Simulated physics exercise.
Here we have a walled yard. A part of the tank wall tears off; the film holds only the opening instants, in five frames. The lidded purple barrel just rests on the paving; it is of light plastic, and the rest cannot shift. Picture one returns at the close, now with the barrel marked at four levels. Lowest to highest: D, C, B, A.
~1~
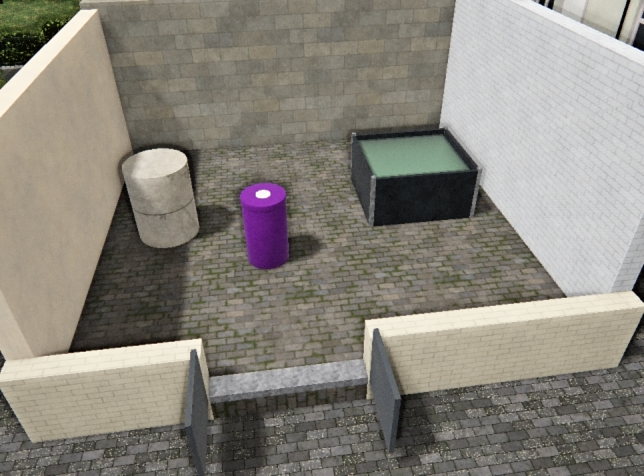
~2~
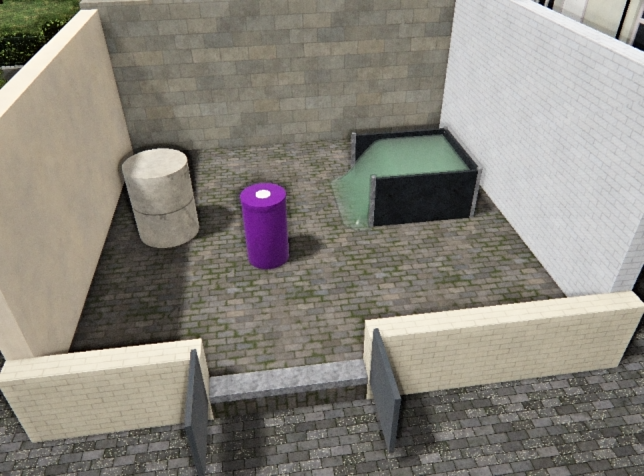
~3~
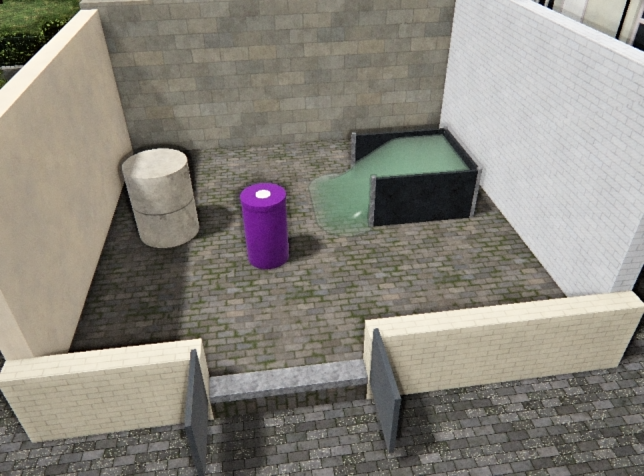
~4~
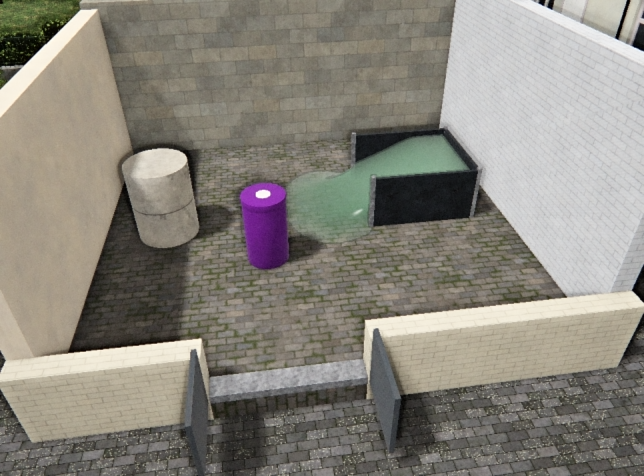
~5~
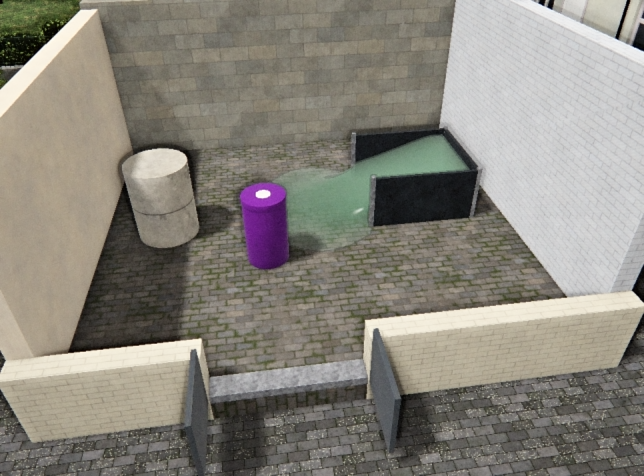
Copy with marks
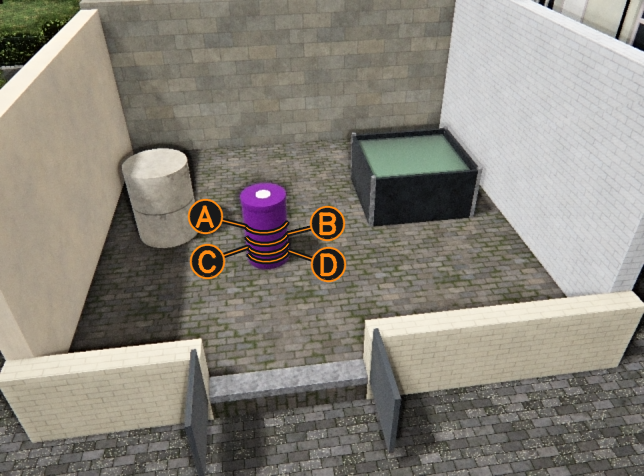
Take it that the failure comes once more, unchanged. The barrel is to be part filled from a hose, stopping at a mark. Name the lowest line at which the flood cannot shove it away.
Line C.
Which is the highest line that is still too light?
That would be D.
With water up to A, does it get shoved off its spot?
No, not at all.
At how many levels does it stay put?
Three of the four.
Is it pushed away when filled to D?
Yes, that goes wrong.
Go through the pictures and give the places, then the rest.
Lid of the purple barrel at (263, 195); tank full, its middle at (412, 157); open gate at (285, 333), in the first picture.
In the second picture, 2 % of the ground wet, in view closest to the barrel at (357, 225).
In the third picture, 4 % of the ground wet, in view closest to the barrel at (335, 231).
In the fourth picture, 7 % of the ground wet, in view closest to the barrel at (306, 230).
Lid of the purple barrel at (263, 195); 11 % of the ground wet, in view closest to the barrel at (283, 236), in the fifth picture.
On the marked copy, A at (267, 232); B at (268, 244); C at (269, 253); D at (269, 261); from the bottom up D, C, B, A.
With A, it does not move.
With B, it does not move.
With C, it does not move.
With D, it is pushed about its own width away.
